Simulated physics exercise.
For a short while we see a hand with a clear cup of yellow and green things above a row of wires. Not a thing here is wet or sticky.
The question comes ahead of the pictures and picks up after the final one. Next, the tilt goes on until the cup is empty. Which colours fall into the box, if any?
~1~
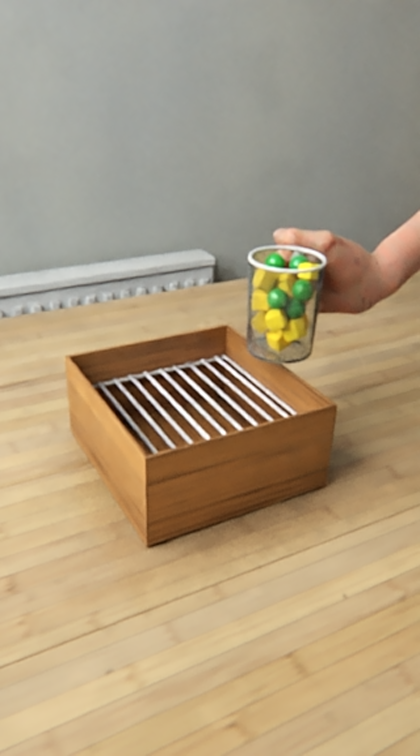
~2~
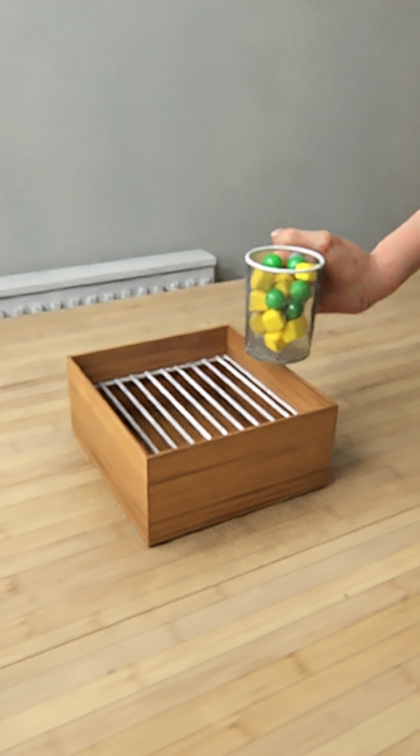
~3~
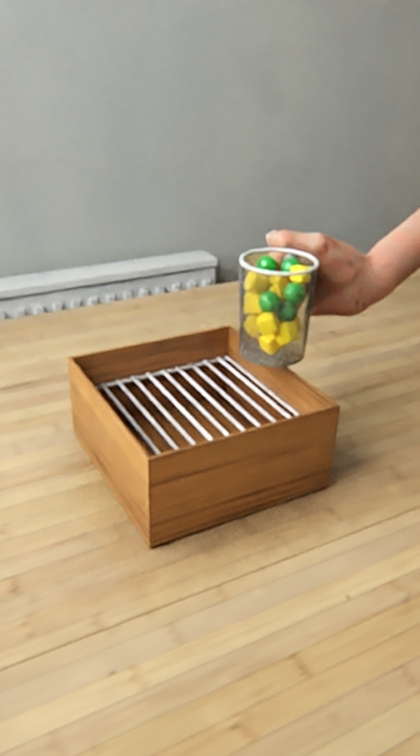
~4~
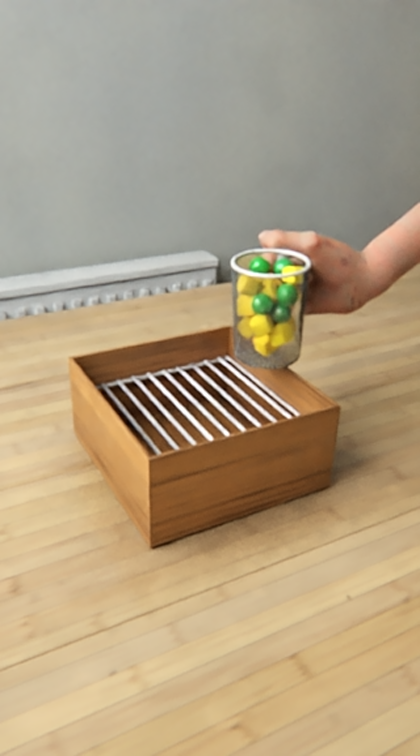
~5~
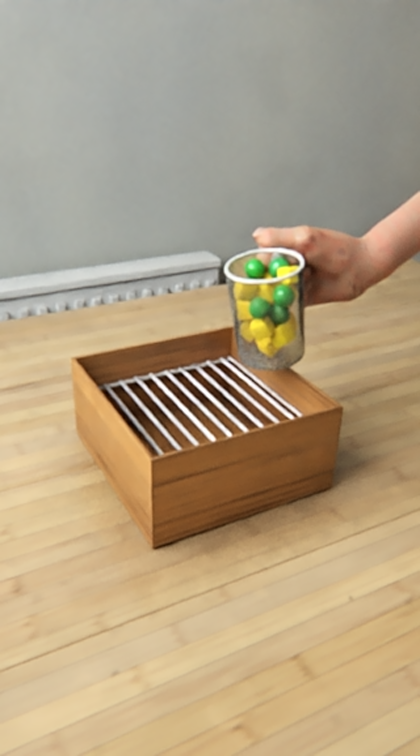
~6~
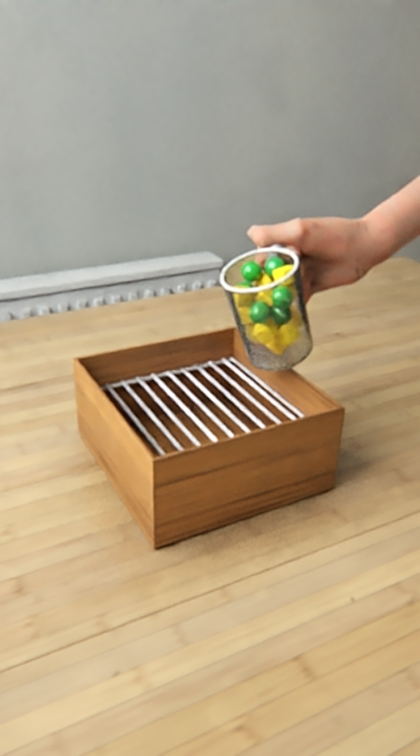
As for the yellow ones, they sit on the grille, and the green ones sit on the grille.
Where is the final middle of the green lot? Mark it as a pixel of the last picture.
Settled position: Approx. (259, 425).
Then, 0.49 s past the last view, yellow ones, all in the cup; green ones, all in the cup.
Then, 0.92 s past the last view, yellow ones, all in the cup; green ones, about two thirds in the cup, about a quarter on or over the wires.
Then, 1.28 s past the last view, yellow ones, about a quarter in the cup, most on or over the wires; green ones, all on or over the wires.
Finally, yellow ones, all on the wires, none under the rack; green ones, all on the wires, none under the rack.
